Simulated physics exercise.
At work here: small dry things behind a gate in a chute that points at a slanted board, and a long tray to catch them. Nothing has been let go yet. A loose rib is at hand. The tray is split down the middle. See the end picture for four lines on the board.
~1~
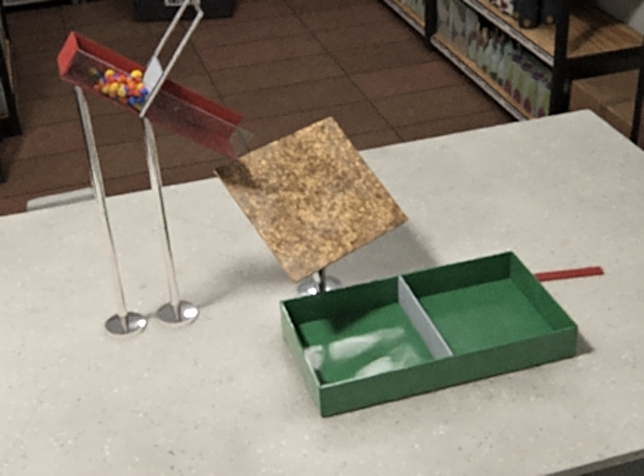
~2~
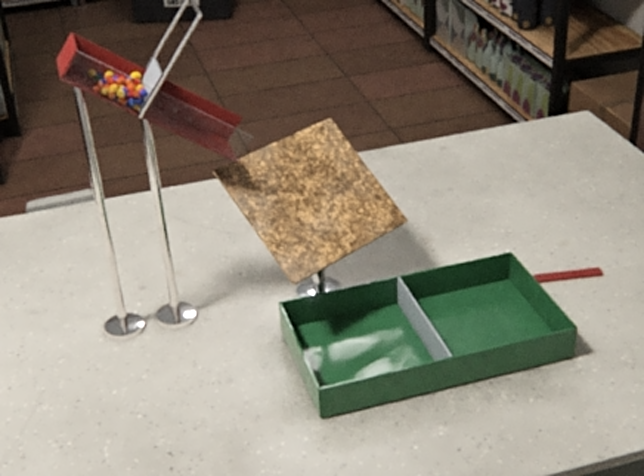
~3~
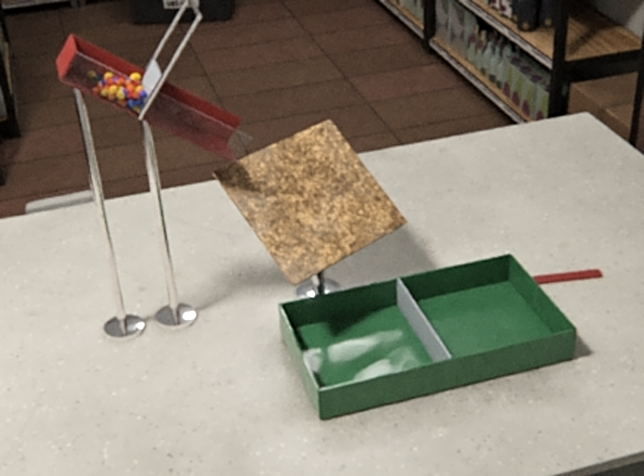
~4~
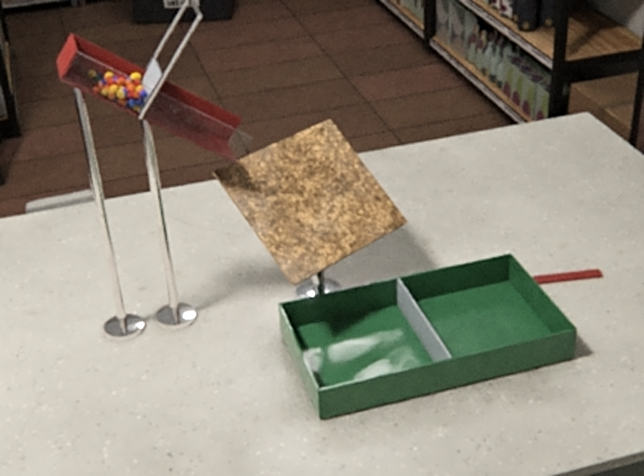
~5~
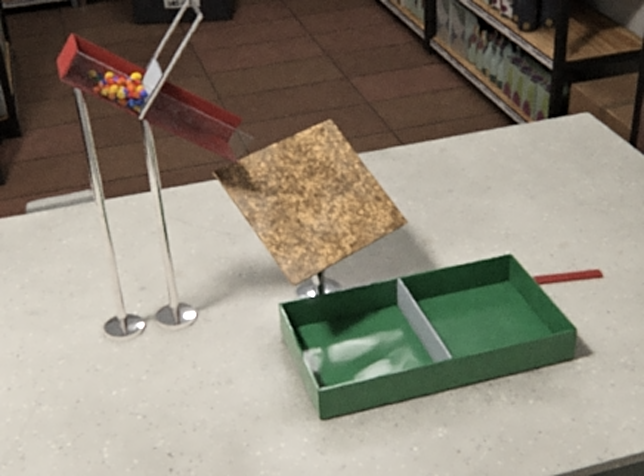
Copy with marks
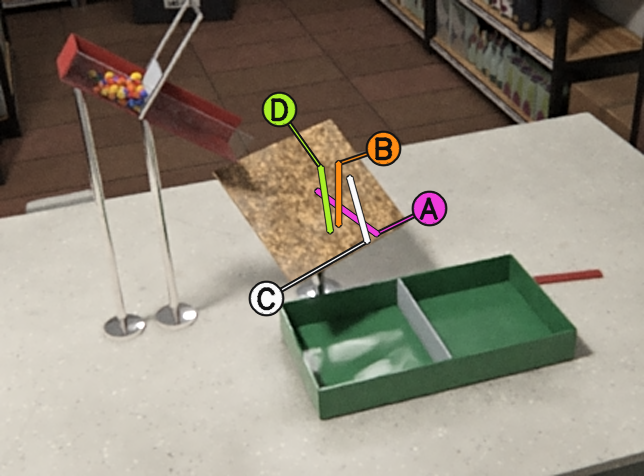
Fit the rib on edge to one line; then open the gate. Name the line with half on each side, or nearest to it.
The answer is line A.
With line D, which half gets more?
The left half.
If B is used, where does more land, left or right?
Left.
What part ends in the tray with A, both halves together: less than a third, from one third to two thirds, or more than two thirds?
It is more than two thirds.
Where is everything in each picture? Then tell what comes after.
In the first picture, load behind the gate at (124, 83), round plastic beads; lip of the chute at (233, 150), sloping fairly steeply.
In the second picture, middle of the board at (314, 196), tilted fairly steeply; middle of its low edge at (354, 251); of its high edge at (275, 143).
In the third picture, front corners of the tray at (319, 390) and (576, 329); front end of its middle wall at (451, 359); gate still shut at (155, 74).
In the fourth picture, middle of the load at (123, 85); lip at (232, 152).
In the fifth picture, middle of the load at (123, 85); lip at (232, 153).
On the marked copy, line A from (317, 191) to (376, 233); line B from (338, 163) to (338, 224); line C from (349, 178) to (367, 240); line D from (320, 167) to (330, 230).
Choosing A, of what is caught, about half in the left half, about half in the right.
Choosing B, of what is caught, nearly all in the left half, a small part in the right.
Choosing C, of what is caught, nearly all in the left half, a small part in the right.
Choosing D, of what is caught, most in the left half, a small part in the right.
